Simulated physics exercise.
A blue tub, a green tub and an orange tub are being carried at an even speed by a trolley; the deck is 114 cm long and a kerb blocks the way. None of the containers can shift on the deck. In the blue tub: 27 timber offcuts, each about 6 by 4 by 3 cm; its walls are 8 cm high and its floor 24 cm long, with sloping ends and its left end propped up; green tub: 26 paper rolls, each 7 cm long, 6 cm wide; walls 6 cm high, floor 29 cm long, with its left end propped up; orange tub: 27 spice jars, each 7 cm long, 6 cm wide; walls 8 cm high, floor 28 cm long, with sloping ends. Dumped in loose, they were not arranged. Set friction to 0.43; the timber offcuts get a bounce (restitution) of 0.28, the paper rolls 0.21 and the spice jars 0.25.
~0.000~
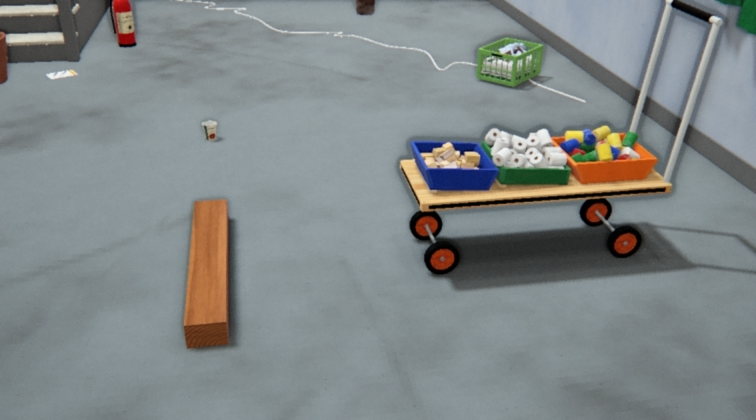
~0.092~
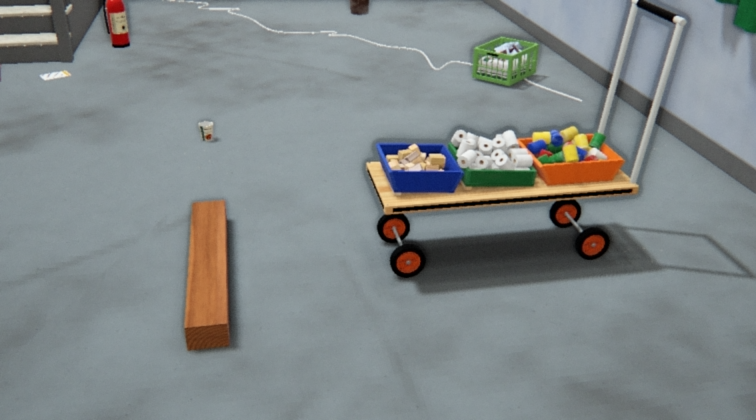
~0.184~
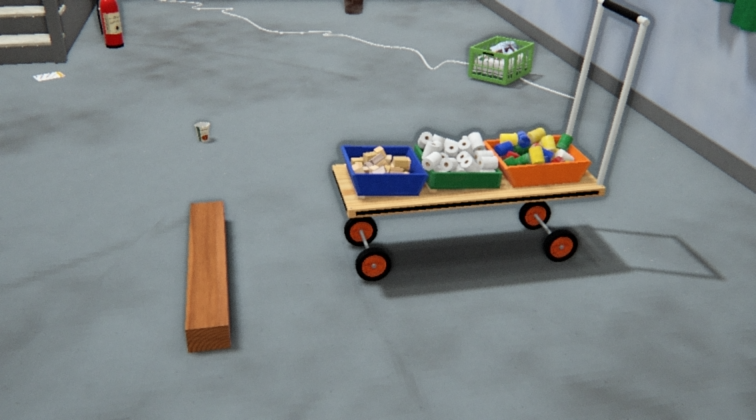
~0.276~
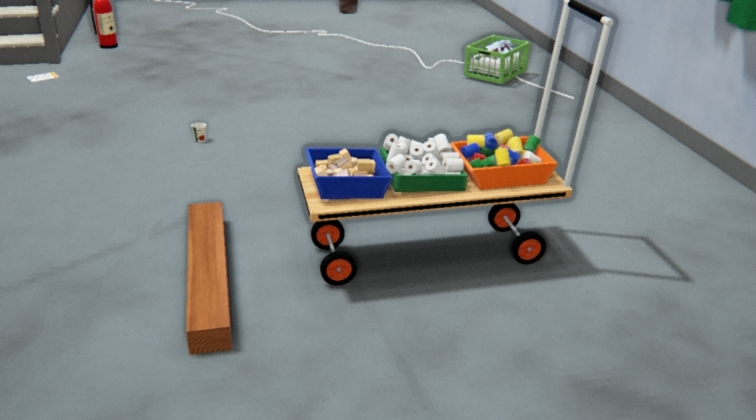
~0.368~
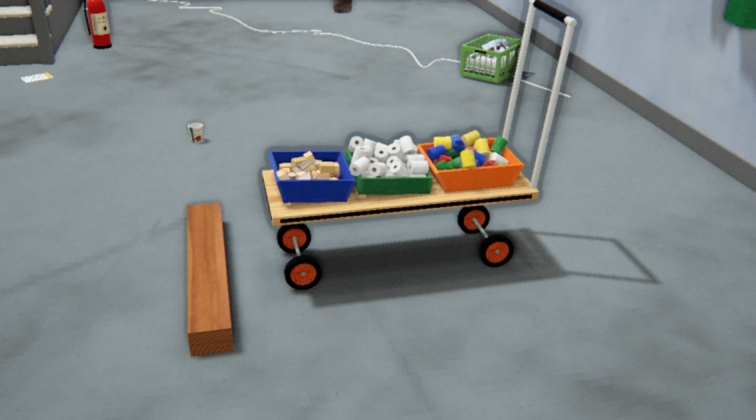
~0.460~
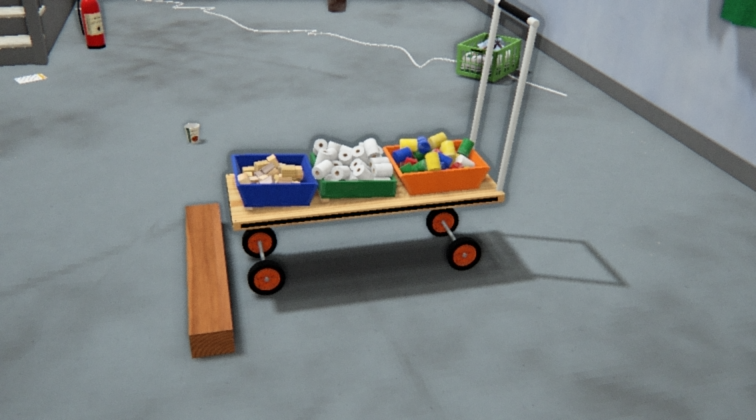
A trolley carrying blue, green and orange tubs of wooden blocks, white rolls and colourful little jars rolled steadily left across a grey floor, drawing close to a long wooden beam lying there.
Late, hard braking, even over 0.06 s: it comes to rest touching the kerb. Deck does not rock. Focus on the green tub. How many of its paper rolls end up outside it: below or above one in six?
Out of the green tub go more than a sixth of the paper rolls.
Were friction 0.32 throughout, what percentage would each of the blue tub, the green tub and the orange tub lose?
Blue tub 0%, green tub 20%, orange tub 10%.
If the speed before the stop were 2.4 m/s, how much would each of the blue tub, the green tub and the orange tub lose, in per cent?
Blue tub 10 %, green tub 40 %, orange tub 30 %.
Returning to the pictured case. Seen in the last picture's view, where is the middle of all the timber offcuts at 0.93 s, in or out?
Their middle is around (245, 184).
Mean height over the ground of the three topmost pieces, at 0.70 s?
Their middles average near 56 cm high.
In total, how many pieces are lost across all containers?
Taken together it comes to about 10.
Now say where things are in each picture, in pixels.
In the first picture (each is followed by its nearest rim corner in this view; the camera moves round a little), green tub, (506, 168); blue tub, (429, 168); 87 cm short of the stop; none out.
Green tub, (471, 170); blue tub, (392, 171); 71 cm short of the stop, in the second picture.
Green tub, (435, 172); blue tub, (355, 174); 56 cm short of the stop, in the third picture.
Green tub, (399, 175); blue tub, (318, 177); 40 cm short of the stop, in the fourth picture.
Green tub, (363, 178); blue tub, (279, 180); 24 cm short of the stop, in the fifth picture.
Green tub, (325, 182); blue tub, (240, 185); 8 cm short of the stop; none out, in the sixth picture.
After 0.48 s, it begins to slow.
After 0.58 s, blue tub 27 in, 0 out, green tub 22 in, 4 out and orange tub 26 in, 1 out.
After 0.70 s, blue tub 27 in, 0 out, green tub 20 in, 6 out and orange tub 25 in, 2 out.
After 0.93 s, blue tub 27 in, 0 out, green tub 19 in, 7 out and orange tub 24 in, 3 out.
Outcome (at 1.43 s), blue tub 27 in, 0 out, green tub 19 in, 7 out and orange tub 24 in, 3 out. Asked share, 7 of 26, 27 per cent.
